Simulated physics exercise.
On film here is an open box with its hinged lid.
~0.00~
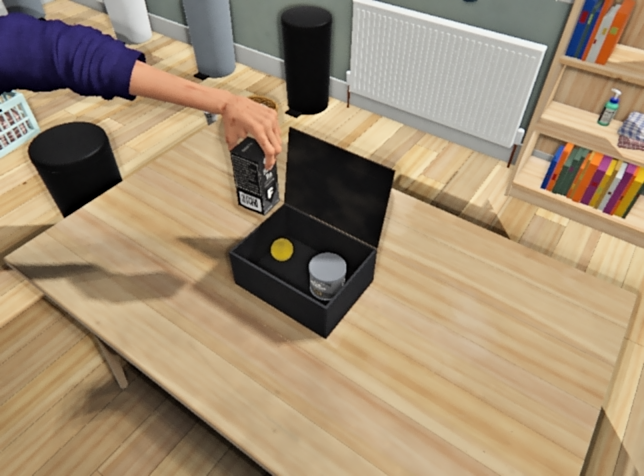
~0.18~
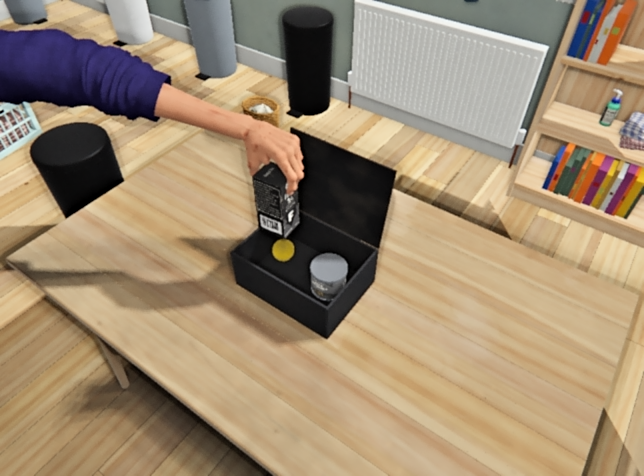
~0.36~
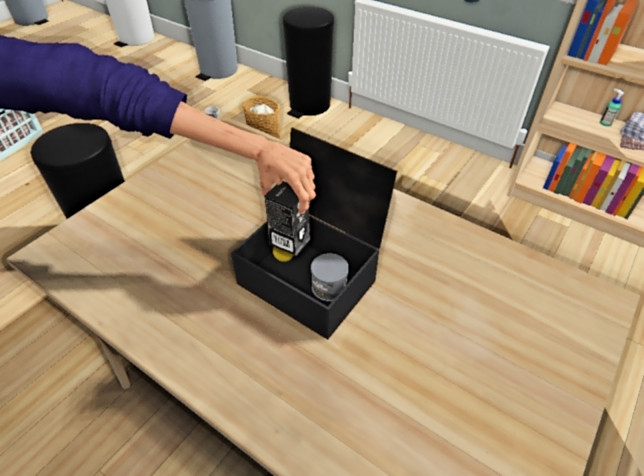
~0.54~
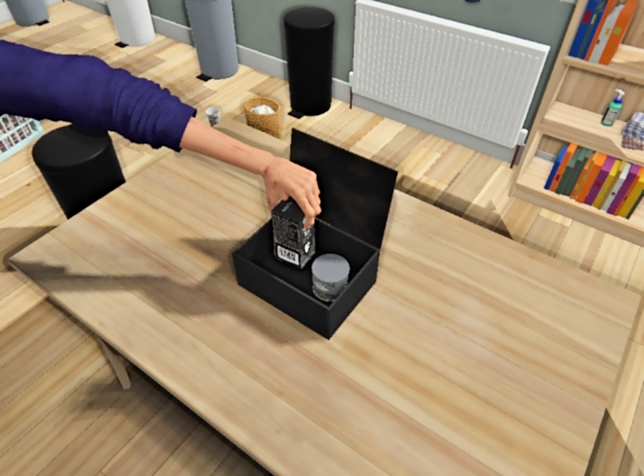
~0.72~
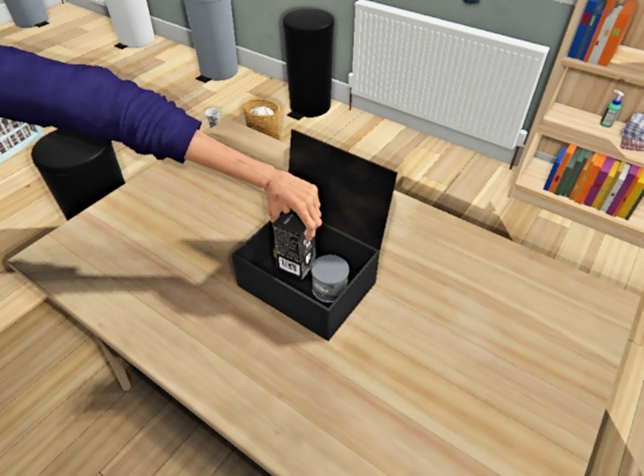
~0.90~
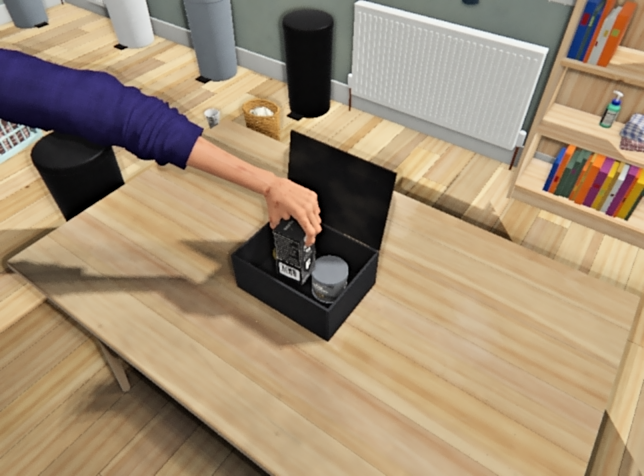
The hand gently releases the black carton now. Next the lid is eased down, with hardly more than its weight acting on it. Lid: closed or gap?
Closed.
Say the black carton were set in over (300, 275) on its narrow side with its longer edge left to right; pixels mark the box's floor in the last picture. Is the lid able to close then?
Note: It lowers fully.
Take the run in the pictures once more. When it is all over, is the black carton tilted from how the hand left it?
Observation: It tilts over.
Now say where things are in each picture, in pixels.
In the first frame, coming down; black carton (256, 177); grey tin (327, 277).
In the second frame, coming down; black carton (277, 201); grey tin (329, 277).
In the third frame, coming down; black carton (288, 219); grey tin (329, 278).
In the fourth frame, coming down; black carton (294, 233); grey tin (330, 278).
In the fifth frame, coming down; black carton (295, 244); grey tin (330, 279).
In the sixth frame, in place under the hand; black carton (295, 250); grey tin (330, 280).
After 1.40 s, black carton on its side near (283, 269); grey tin shifted a little.
After 2.40 s, lid 65° above the rim; black carton on its side near (287, 271); yellow lemon shifted a little; grey tin shifted a little.
After 2.90 s, lid 16° above the rim; black carton on its side near (287, 271); yellow lemon shifted a little; grey tin shifted a little.
In the end (3.6 s), lid shut; toppled in the box, black carton; the other 2 unmoved. At the end, from the last picture's camera, black carton near (287, 271).
